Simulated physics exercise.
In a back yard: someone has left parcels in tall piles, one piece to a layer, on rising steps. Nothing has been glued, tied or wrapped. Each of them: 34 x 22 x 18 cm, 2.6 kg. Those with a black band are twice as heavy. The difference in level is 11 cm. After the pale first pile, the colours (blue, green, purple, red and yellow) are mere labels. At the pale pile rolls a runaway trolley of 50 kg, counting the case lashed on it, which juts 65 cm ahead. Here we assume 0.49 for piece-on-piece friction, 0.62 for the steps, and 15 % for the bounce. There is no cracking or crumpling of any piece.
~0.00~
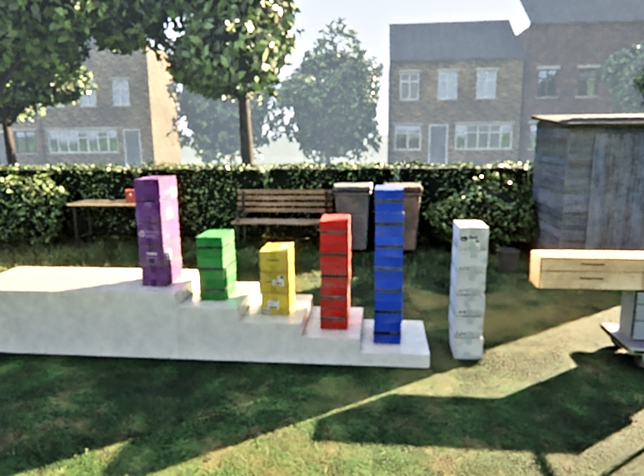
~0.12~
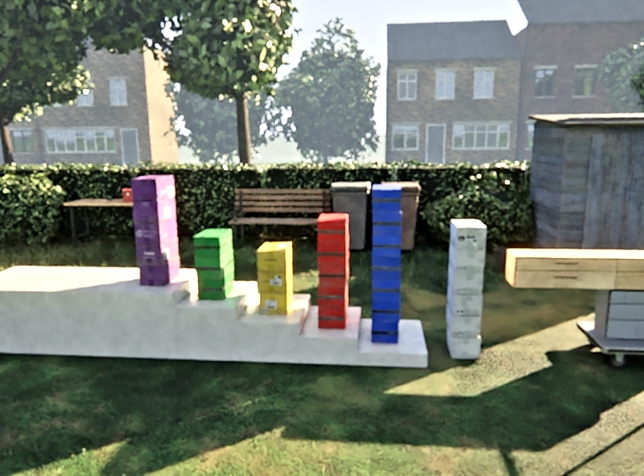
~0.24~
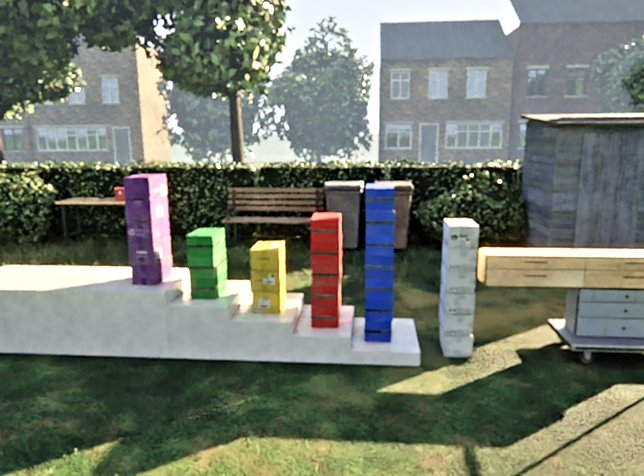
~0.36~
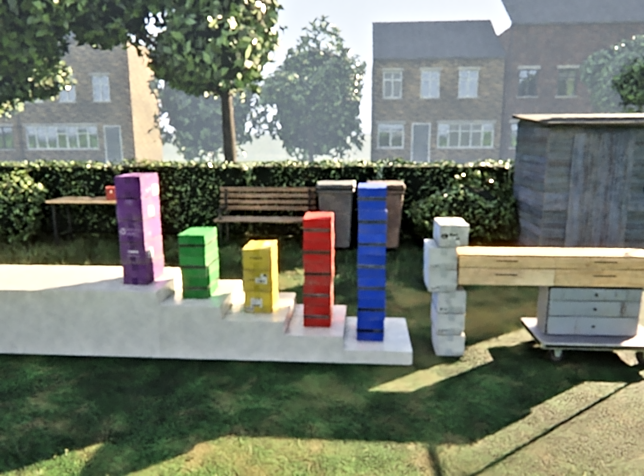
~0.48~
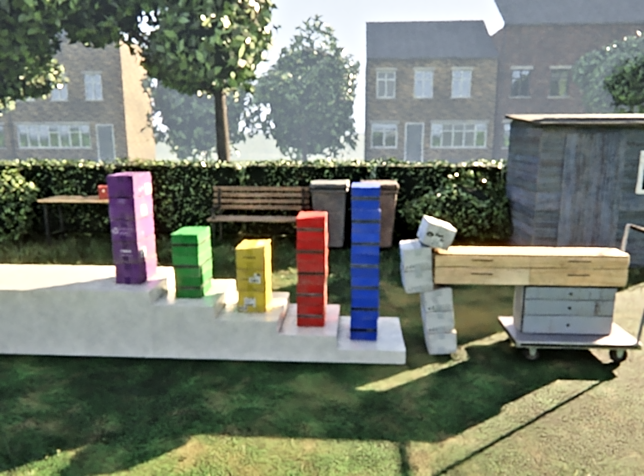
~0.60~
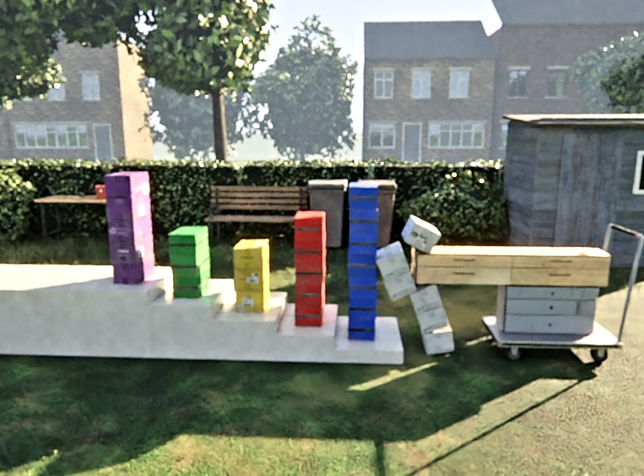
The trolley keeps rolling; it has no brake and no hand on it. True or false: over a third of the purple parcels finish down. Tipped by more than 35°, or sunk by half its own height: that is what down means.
False, it is under a third.
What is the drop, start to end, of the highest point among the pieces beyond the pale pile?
I'd put it at around 0 cm.
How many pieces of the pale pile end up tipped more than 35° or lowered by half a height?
That makes 6 in all.
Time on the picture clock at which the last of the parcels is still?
3.0 s or so.
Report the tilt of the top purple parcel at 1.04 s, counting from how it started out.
Roughly 0 degrees.
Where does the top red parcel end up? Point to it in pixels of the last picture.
In the final picture its centre lies roughly at (226, 246).
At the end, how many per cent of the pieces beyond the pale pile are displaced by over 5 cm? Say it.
Shifted share: 70 %.
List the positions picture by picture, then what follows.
In the first frame (we follow the side turned to the camera; the camera pans a little), load (549, 267) 41 cm short; top purple parcel (147, 190); top red parcel (334, 232); no other piece has moved.
The second frame shows load (523, 266) 24 cm short; top purple parcel (144, 190).
The third frame shows load (493, 265) 7 cm short; top purple parcel (136, 189).
The fourth frame shows load (465, 264) 8 cm in; top purple parcel (128, 188).
The fifth frame shows load (441, 263) 21 cm in, top of the pale pile leaning 18°; top purple parcel (120, 187); no other piece has moved.
The sixth frame shows load (423, 263) 34 cm in, top of the pale pile leaning 27°; top purple parcel (118, 187); top blue parcel (363, 198); no other piece has moved.
Around 1.04 s, 5 of the pale pile down; none of the 5 purple parcels down (0 of 23 in all colours); top purple parcel unmoved; top blue parcel tipped 11°.
Around 1.82 s, 6 of the pale pile down; none of the 5 purple parcels down (2 of 23 in all colours); top purple parcel unmoved; top yellow parcel tipped 10°.
Finally (3.2 s), 6 of the pale pile down; none of the 5 purple parcels down (13 of 23 in all colours); top purple parcel unmoved; top red parcel tipped 55°, 18 cm lower. That is 0 per cent. Seen by the last camera, middles, top purple parcel near (127, 184), top red parcel near (226, 246).
